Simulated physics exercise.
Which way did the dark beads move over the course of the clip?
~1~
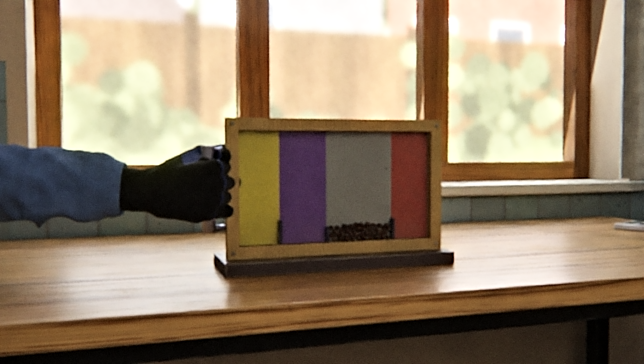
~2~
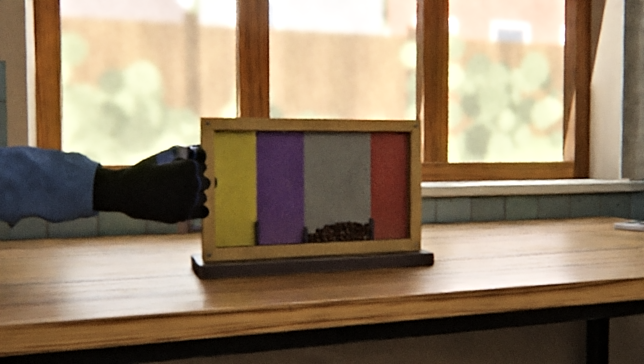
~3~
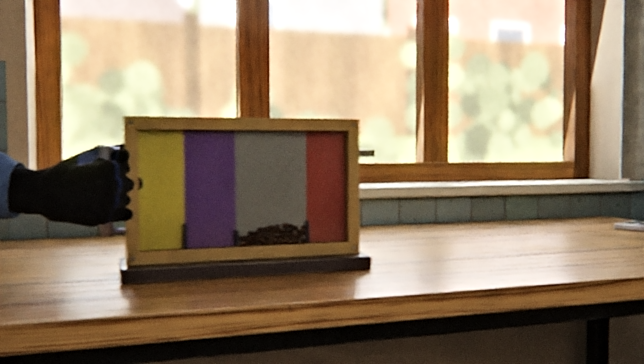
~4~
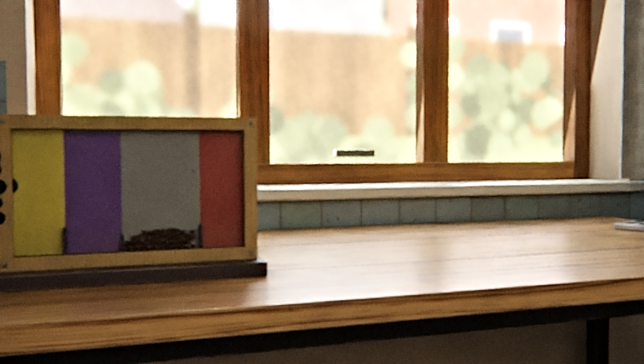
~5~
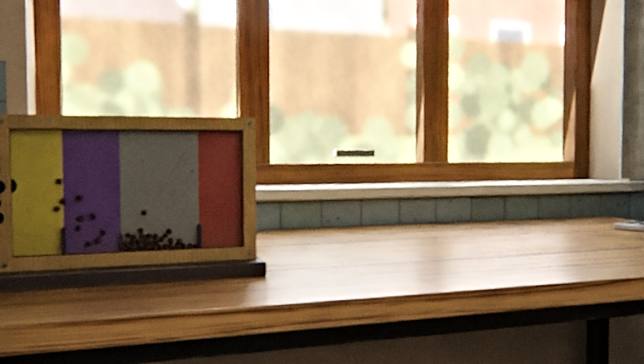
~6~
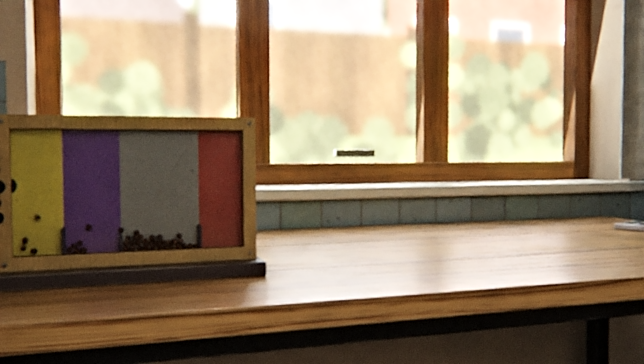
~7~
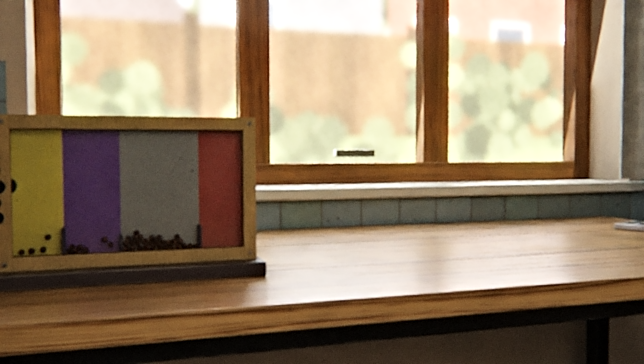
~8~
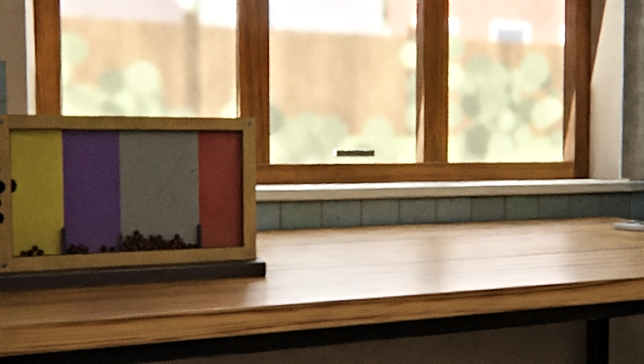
The beads moved to the left, travelling along with the box and then partly spilling further that way once it stopped.
